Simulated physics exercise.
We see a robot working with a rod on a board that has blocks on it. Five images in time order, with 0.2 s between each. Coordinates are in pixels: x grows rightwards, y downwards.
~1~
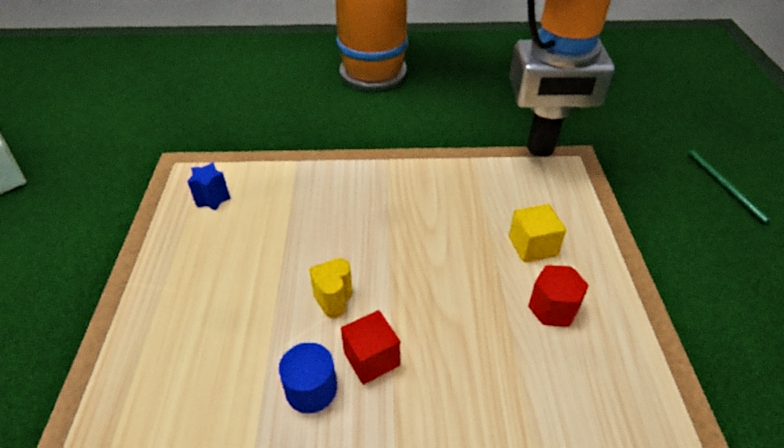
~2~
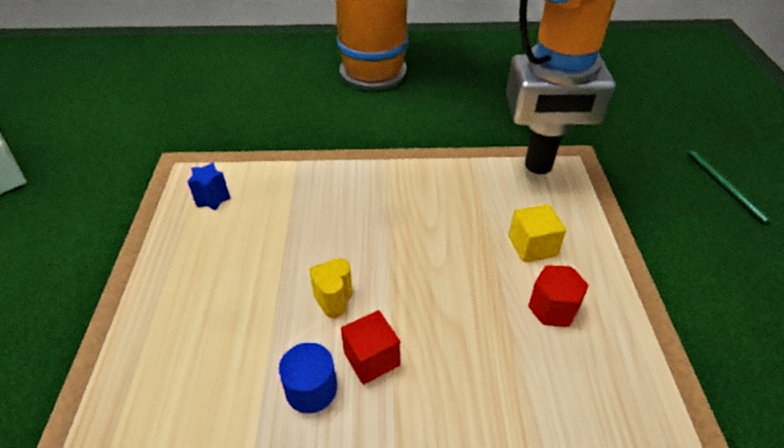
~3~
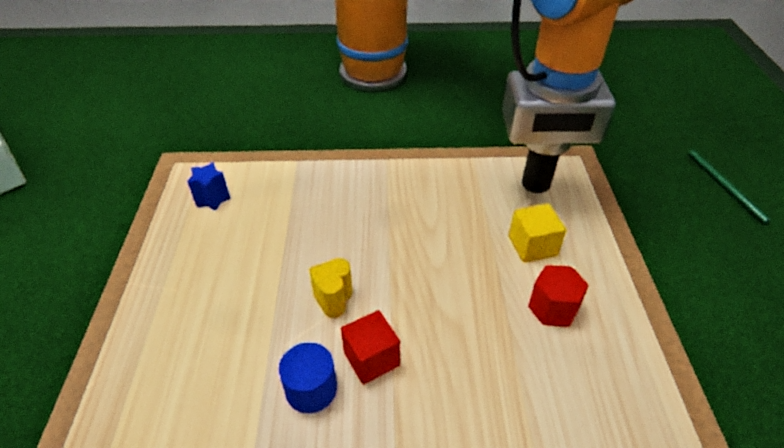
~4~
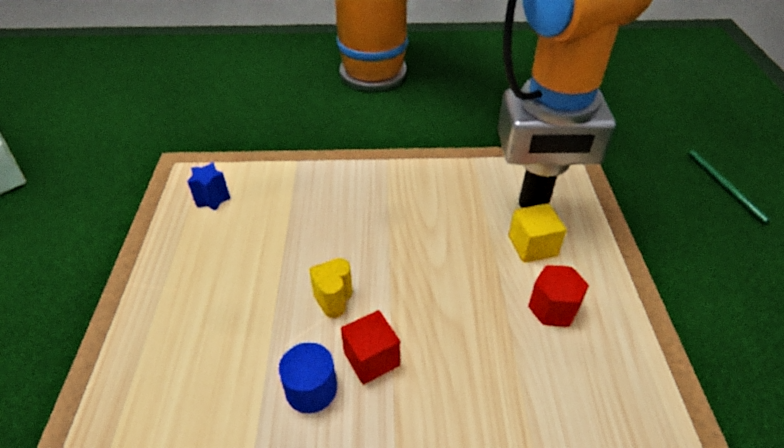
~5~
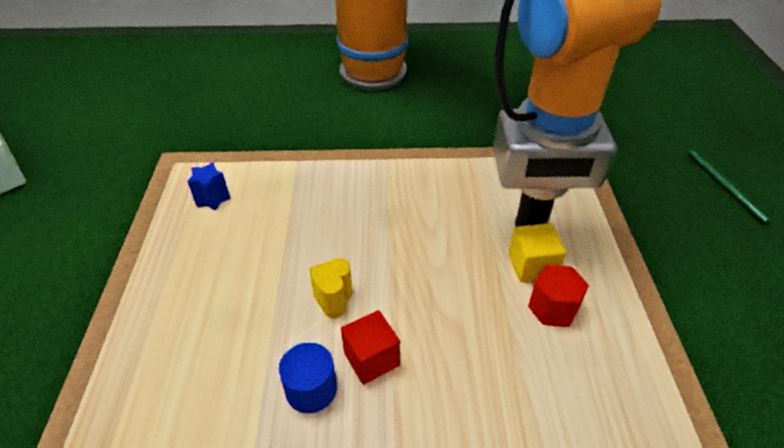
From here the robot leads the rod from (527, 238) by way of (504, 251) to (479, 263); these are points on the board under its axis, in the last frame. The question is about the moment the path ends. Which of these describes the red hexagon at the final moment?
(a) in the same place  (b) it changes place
a
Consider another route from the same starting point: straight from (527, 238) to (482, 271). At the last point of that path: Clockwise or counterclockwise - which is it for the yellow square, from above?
Spin direction: Counter-clockwise.
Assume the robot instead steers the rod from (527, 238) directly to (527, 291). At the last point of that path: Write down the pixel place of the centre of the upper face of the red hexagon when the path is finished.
The centre of its top will be at (584, 333).
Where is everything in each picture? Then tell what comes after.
The first picture shows rod's lower end at (540, 150); yellow square at (540, 219); red hexagon at (562, 282).
The second picture shows rod at (538, 167); blocks still.
The third picture shows rod at (536, 185); blocks still.
The fourth picture shows rod at (533, 205); blocks still.
The fifth picture shows rod at (530, 227); yellow square at (540, 239); red hexagon at (562, 282).
The first path, step by step. Halfway along, rod at (507, 241); yellow square at (538, 248), turned 20° anticlockwise.
At the end, rod at (480, 252); yellow square at (537, 248), turned 20° anticlockwise; red hexagon still.
